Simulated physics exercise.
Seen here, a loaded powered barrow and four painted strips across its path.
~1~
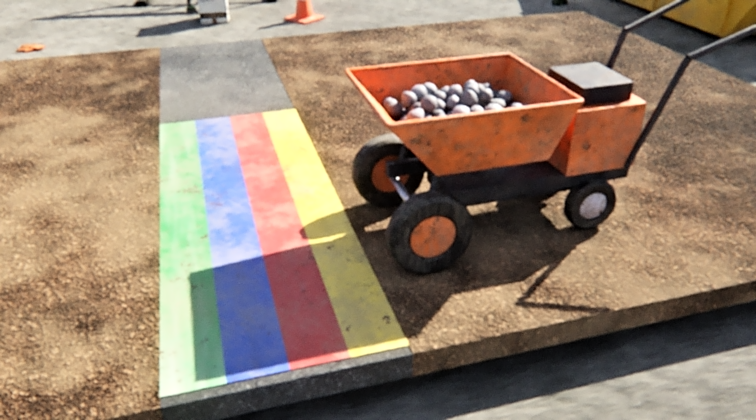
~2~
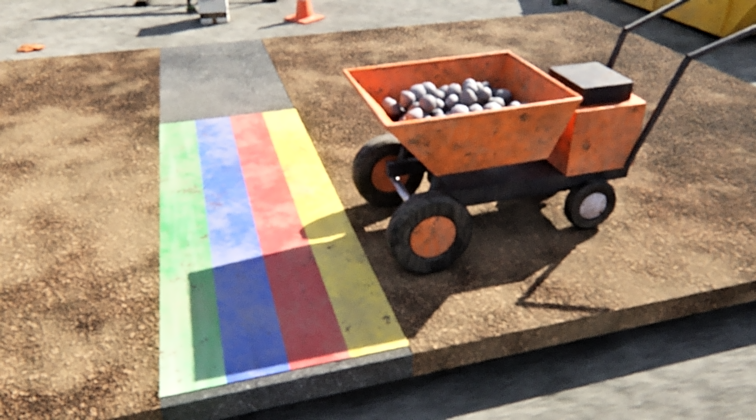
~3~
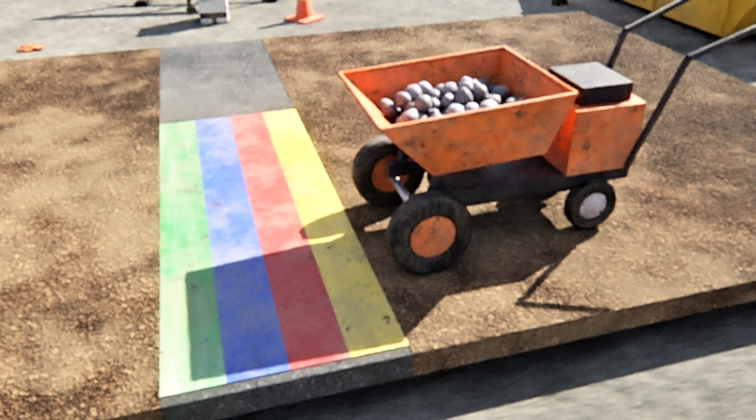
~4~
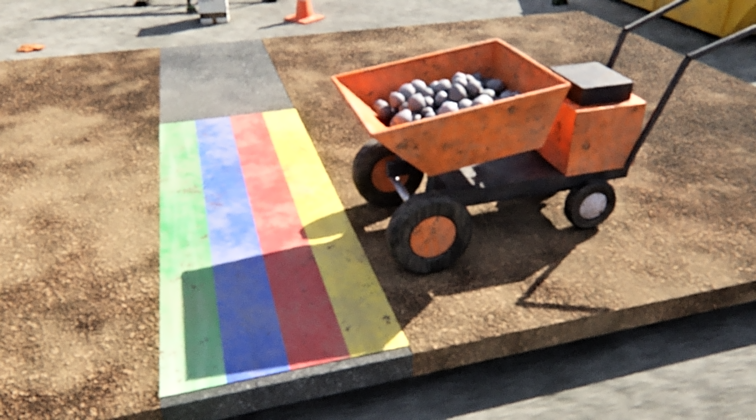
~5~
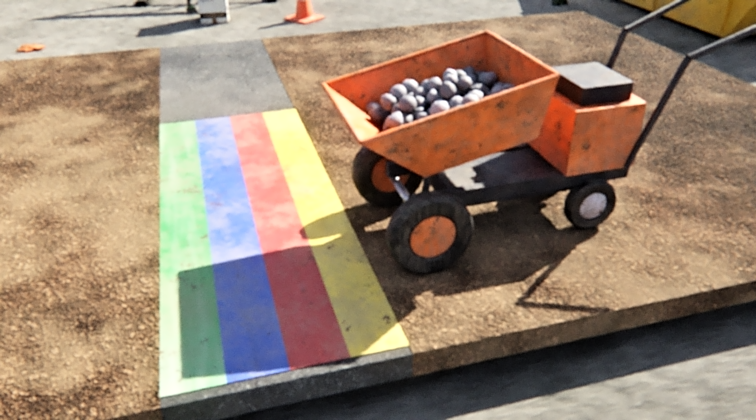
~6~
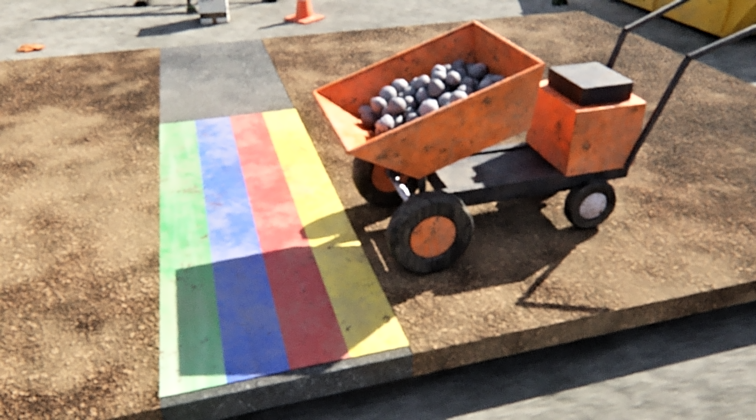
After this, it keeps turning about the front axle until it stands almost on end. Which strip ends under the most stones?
The heap favours the blue strip.
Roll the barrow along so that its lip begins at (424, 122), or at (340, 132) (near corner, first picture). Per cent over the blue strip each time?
First some 20, then 20 per cent.
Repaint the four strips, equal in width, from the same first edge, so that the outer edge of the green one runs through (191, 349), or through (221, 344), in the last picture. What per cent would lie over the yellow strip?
The first gives 0 %, the second 0 %.
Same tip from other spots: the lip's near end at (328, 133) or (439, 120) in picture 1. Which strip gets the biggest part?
The first try: The strip in green. The second: The strip in red.
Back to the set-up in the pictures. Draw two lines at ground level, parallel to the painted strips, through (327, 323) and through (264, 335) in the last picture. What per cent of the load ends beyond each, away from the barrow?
The first gives 70 %, the second 40 %.
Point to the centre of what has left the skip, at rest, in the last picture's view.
Around (238, 256).
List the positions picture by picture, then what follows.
Lip of the skip at (389, 126), level; top of the load at (454, 105), round cobbles; yellow strip at (363, 311); red strip at (308, 321); blue strip at (251, 332); green strip at (191, 344), in the first picture.
Lip of the skip at (387, 127), level; top of the load at (452, 104), in the second picture.
Lip of the skip at (381, 130), tipped barely; top of the load at (464, 96), in the third picture.
Lip of the skip at (372, 135), tipped a little; top of the load at (460, 85), in the fourth picture.
Lip of the skip at (361, 143), tipped a little; top of the load at (477, 92), in the fifth picture.
Lip of the skip at (349, 153), tipped clearly; top of the load at (482, 92); yellow strip at (363, 311); red strip at (308, 321); blue strip at (251, 332); green strip at (191, 344), in the sixth picture.
Soon after the last picture, skip tipped steeply; all in the skip.
A little later, skip tipped right over; most in the skip; a small part over the red strip; a small part over the blue strip.
Later still, skip tipped right over; about a third in the skip; a small part over the red strip; about a third over the blue strip; about a quarter over the green strip; a stray few off the paint.
At rest, skip tipped right over; about a quarter in the skip; none over the yellow strip; about a quarter over the red strip; about a third over the blue strip; about a quarter over the green strip; a stray few off the paint.
